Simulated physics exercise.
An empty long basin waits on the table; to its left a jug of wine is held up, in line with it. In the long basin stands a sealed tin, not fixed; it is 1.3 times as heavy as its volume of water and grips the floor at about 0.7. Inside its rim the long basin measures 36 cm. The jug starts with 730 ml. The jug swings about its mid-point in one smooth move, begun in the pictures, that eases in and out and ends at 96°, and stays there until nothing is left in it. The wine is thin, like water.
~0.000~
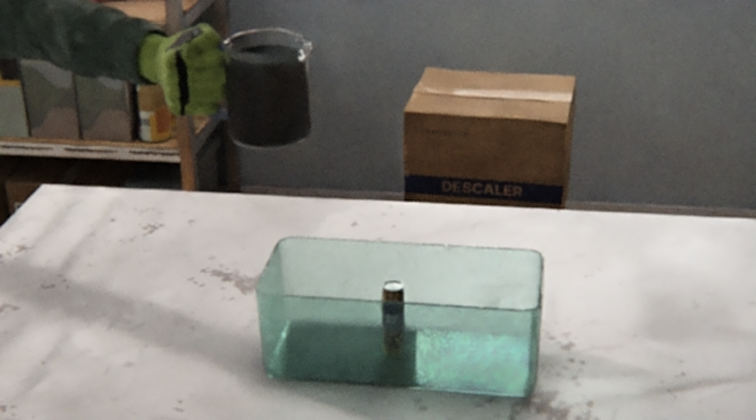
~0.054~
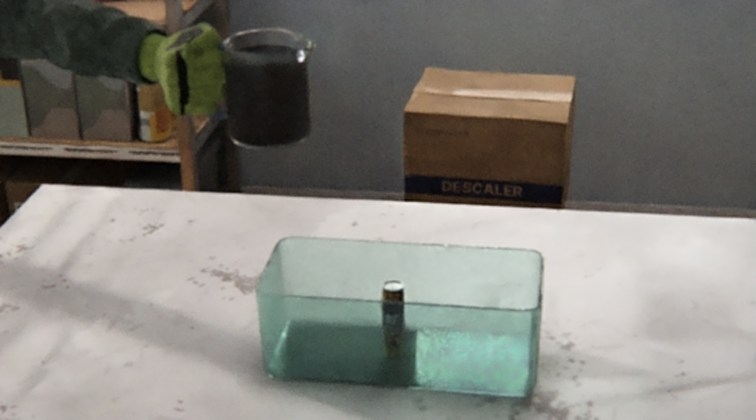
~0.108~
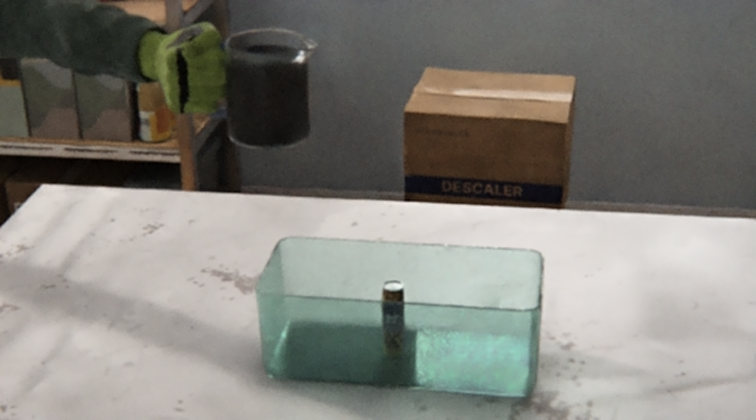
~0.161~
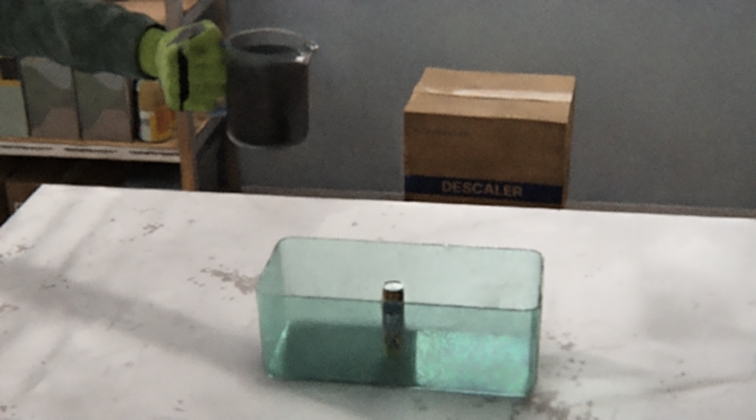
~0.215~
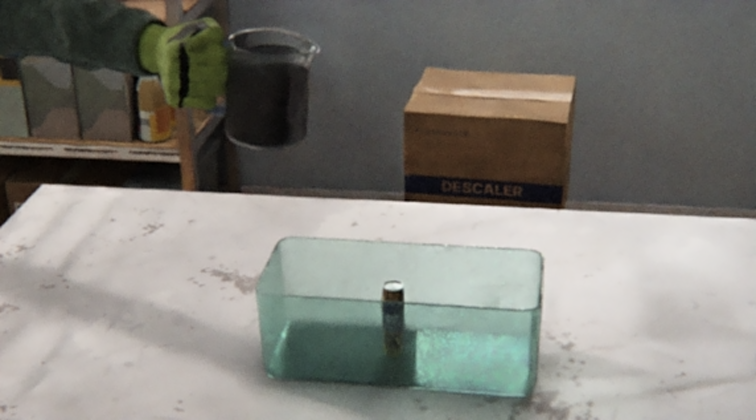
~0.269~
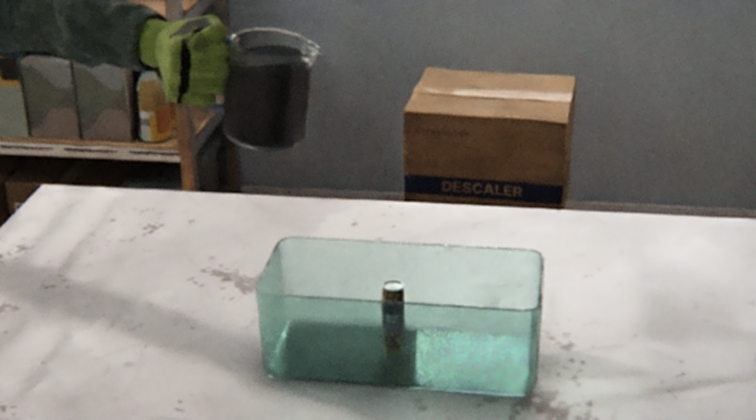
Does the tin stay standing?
It keeps standing.
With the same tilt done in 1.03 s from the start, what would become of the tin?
The tin remains upright.
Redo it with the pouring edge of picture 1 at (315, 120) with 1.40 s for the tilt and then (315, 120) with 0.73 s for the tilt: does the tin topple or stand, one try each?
First it topples; then it topples.
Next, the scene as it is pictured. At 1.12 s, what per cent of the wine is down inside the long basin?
About 26 per cent.
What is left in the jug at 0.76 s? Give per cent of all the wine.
About 90 per cent.
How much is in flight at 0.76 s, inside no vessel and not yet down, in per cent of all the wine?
About 10 per cent.
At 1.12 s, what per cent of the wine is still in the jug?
About 48 per cent.
By 0.76 s the tilt is 54° and 89 per cent is still to pour; the tin stands where it began.
By 1.12 s the tilt is 87° and 47 per cent is still to pour; the tin stands where it began.
By 1.49 s the tilt is 96° and 11 per cent is still to pour; the tin stands where it began.
By 1.90 s the tilt is 96° and 2 per cent is still to pour; the tin stands where it began.
At rest the tin stands where it began.
